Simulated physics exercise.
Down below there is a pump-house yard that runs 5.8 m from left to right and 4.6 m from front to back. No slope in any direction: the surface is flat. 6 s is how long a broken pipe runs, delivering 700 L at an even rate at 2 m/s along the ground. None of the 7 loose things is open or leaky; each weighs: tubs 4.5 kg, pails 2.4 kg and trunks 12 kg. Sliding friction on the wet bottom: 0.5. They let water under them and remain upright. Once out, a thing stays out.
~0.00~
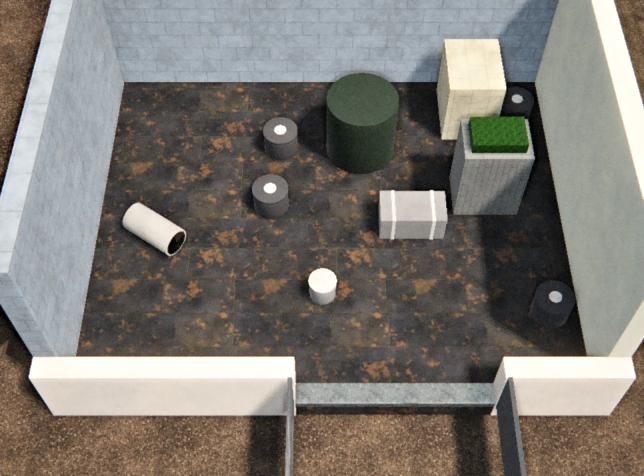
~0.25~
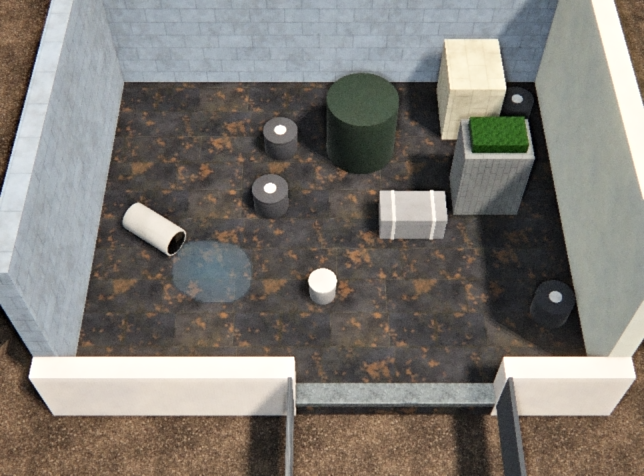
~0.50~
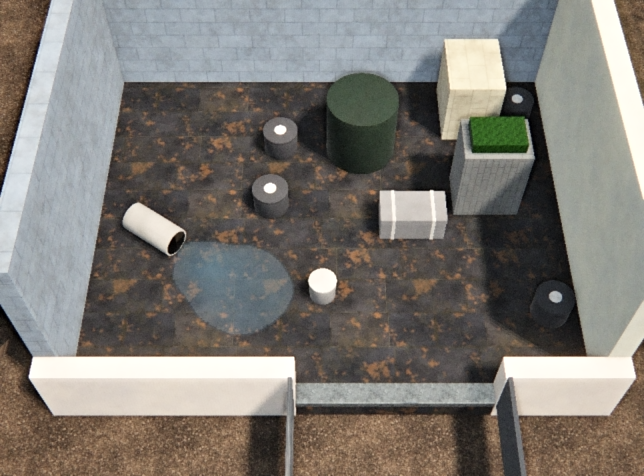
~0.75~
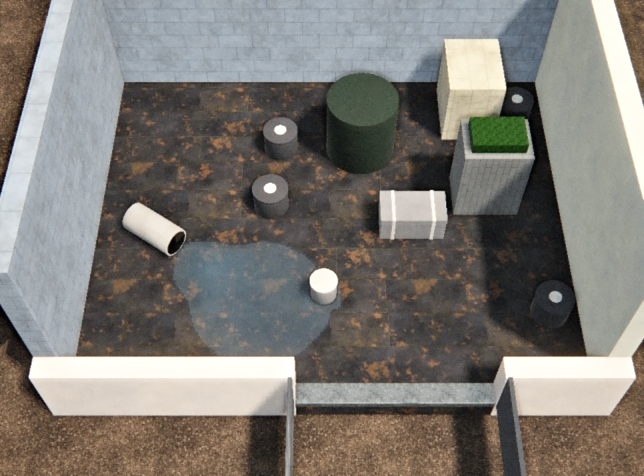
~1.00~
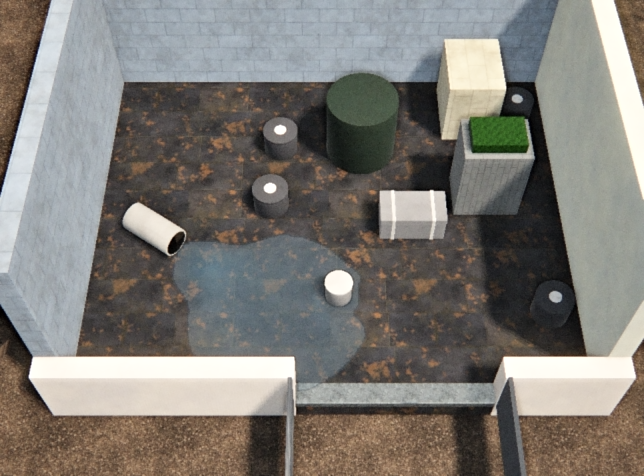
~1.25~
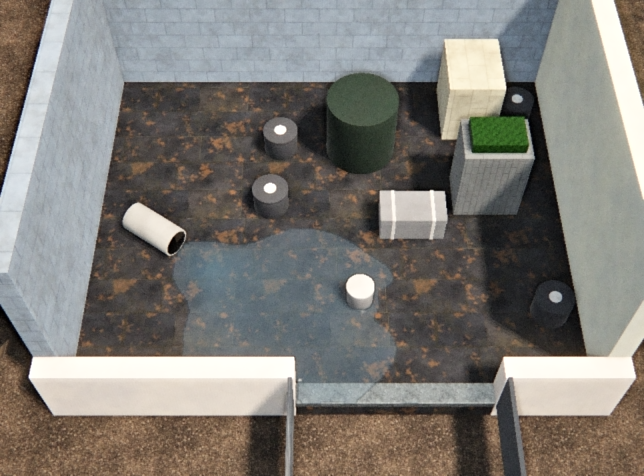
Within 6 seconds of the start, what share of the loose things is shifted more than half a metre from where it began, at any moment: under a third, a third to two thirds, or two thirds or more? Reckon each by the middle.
I'd say it tops out below one third.
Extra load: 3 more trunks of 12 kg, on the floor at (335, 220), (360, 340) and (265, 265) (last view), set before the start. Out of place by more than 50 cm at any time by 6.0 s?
First stays within it, then exceeds it, then exceeds it.
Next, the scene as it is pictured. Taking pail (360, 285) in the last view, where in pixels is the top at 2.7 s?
Roughly (463, 305) in the same view.
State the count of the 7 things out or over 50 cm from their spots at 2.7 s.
1.
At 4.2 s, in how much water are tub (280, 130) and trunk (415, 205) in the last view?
Close to 0 and 2 centimetres.
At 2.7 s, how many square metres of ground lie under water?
About 9.0 m2 is covered.
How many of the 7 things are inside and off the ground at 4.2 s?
At that instant the tally stands at 2.
After 1.8 s 1 of 7 are over 50 cm from their spots; 0 afloat.
After 2.7 s 1 of 7 are over 50 cm from their spots; 0 afloat.
After 4.2 s 1 of 7 are over 50 cm from their spots; 2 afloat.
After 6.0 s 1 of 7 are over 50 cm from their spots, and 1 have been at some point; 2 afloat.
